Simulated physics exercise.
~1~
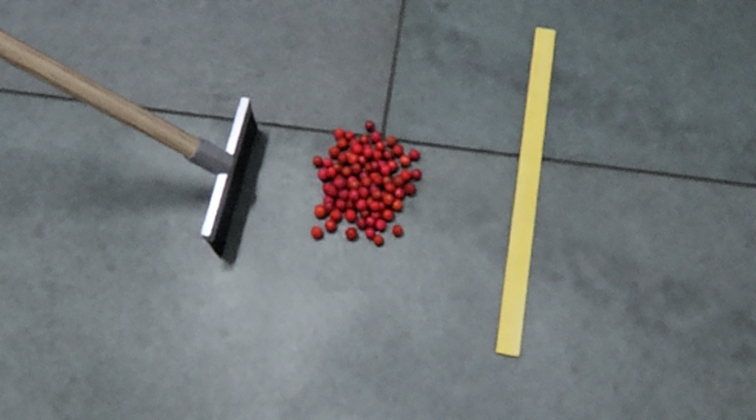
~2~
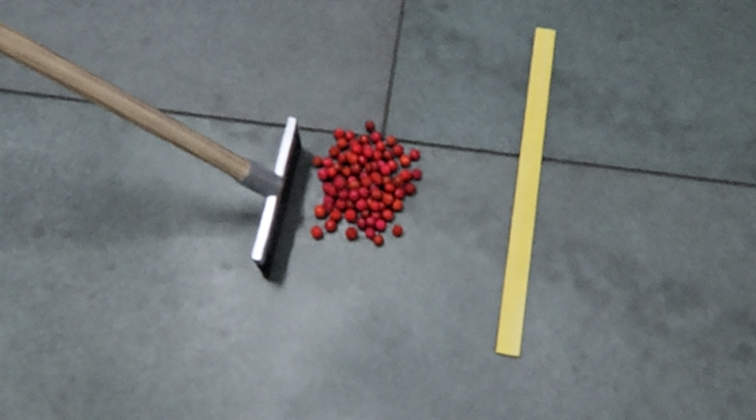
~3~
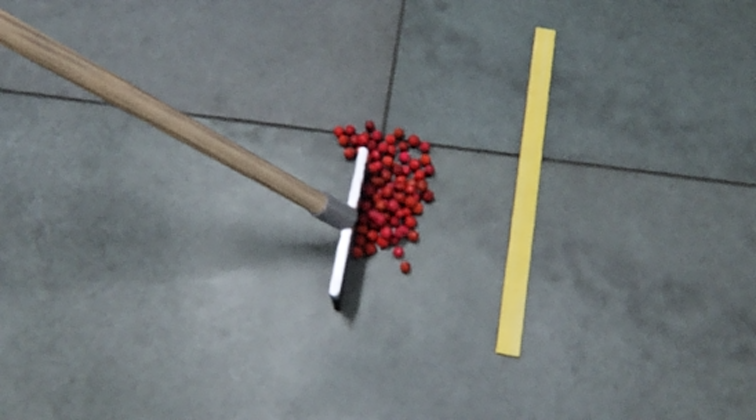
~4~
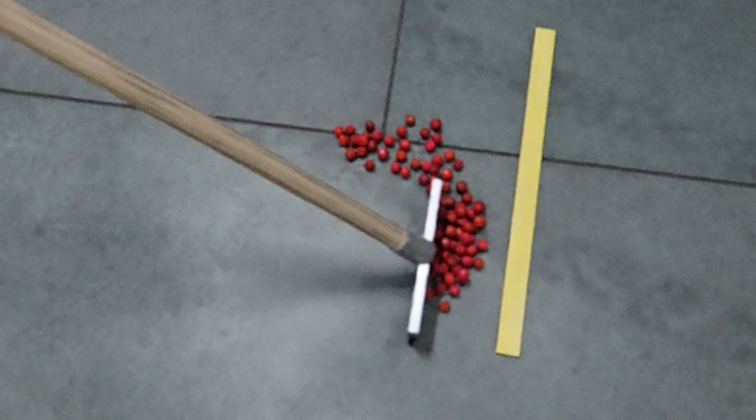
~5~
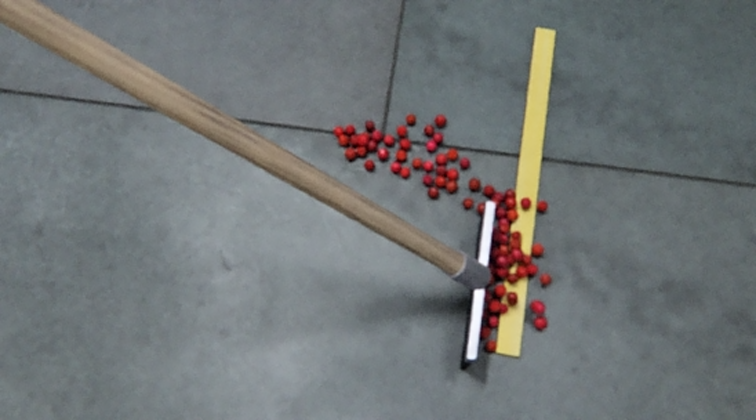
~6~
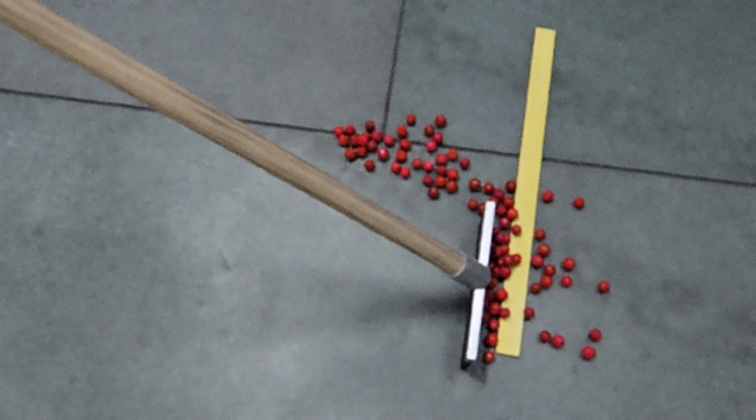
On a grey tiled floor, a wooden-handled squeegee pushes red berries rightward to a yellow strip and stops, leaving them scattered around it.
